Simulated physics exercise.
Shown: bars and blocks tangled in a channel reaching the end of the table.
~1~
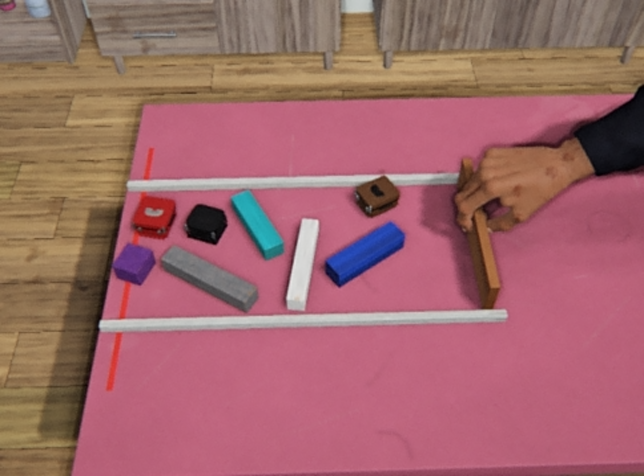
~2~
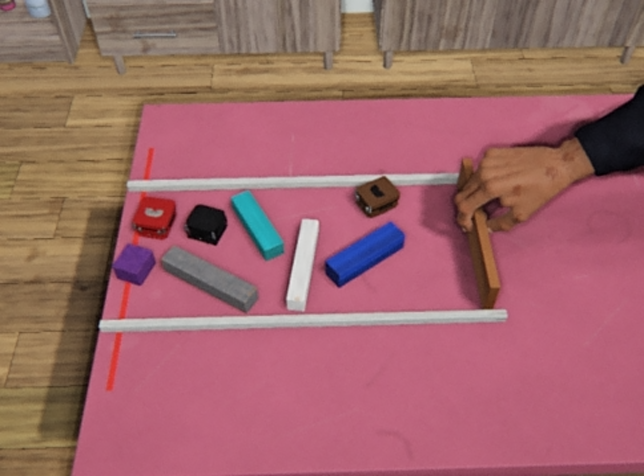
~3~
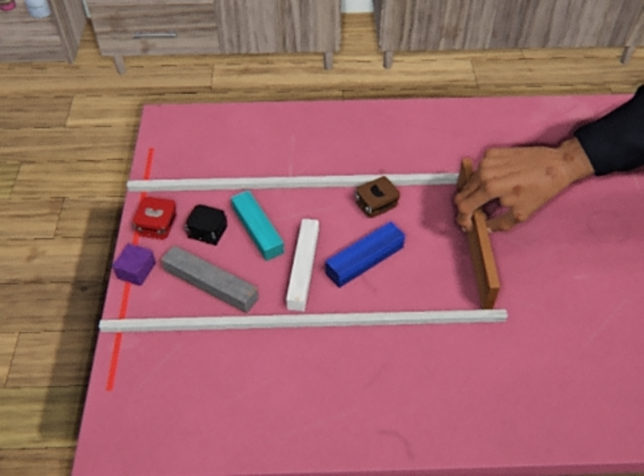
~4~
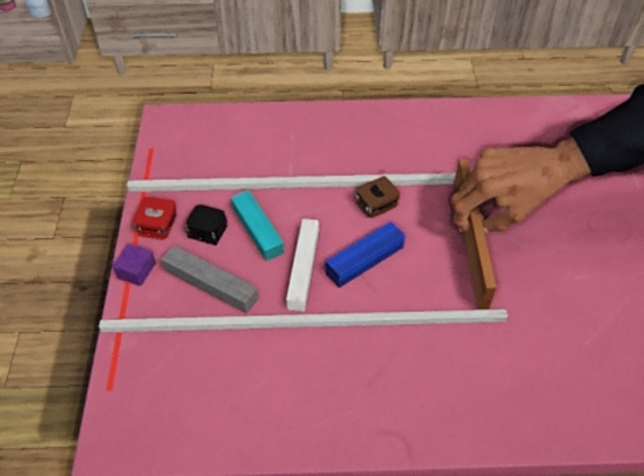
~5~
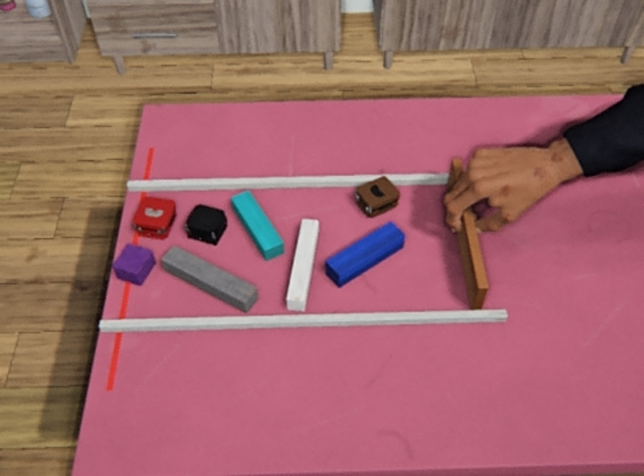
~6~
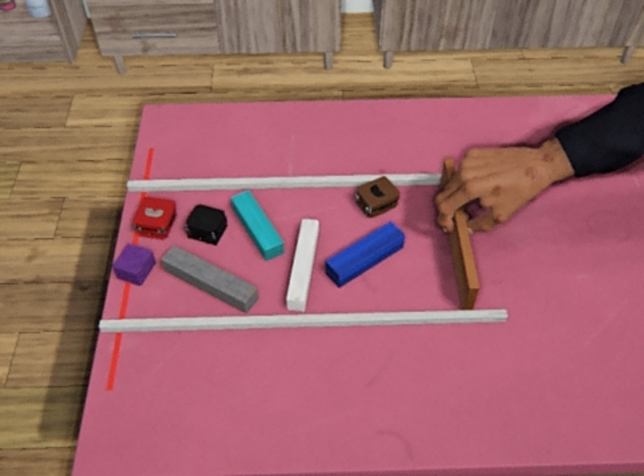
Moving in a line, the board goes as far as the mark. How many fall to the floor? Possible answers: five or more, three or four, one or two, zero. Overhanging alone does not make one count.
Five or more of them.
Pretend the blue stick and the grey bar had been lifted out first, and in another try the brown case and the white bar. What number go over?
That makes 4 fallen, then 5 fallen in the other try.
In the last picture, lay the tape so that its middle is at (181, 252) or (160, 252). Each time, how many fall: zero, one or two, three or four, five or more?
Either three or four; five or more.
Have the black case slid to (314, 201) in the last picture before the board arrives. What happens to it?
Result: The black case ends down.
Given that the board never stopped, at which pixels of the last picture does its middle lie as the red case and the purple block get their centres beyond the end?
The red case gives roughly (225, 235), the purple block roughly (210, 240).
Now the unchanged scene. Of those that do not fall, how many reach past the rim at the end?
2 is the number.
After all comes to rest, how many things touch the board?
That makes 2.
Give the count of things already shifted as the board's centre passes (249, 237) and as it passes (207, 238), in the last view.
Tally: 8; 8.
A little later, none off yet; purple block at rest near (134, 264); red case at rest near (156, 219); black case at rest near (207, 225).
When it is over, the number that fall off is five or more; down, white bar, turquoise stick, grey bar, black case, red case and purple block.
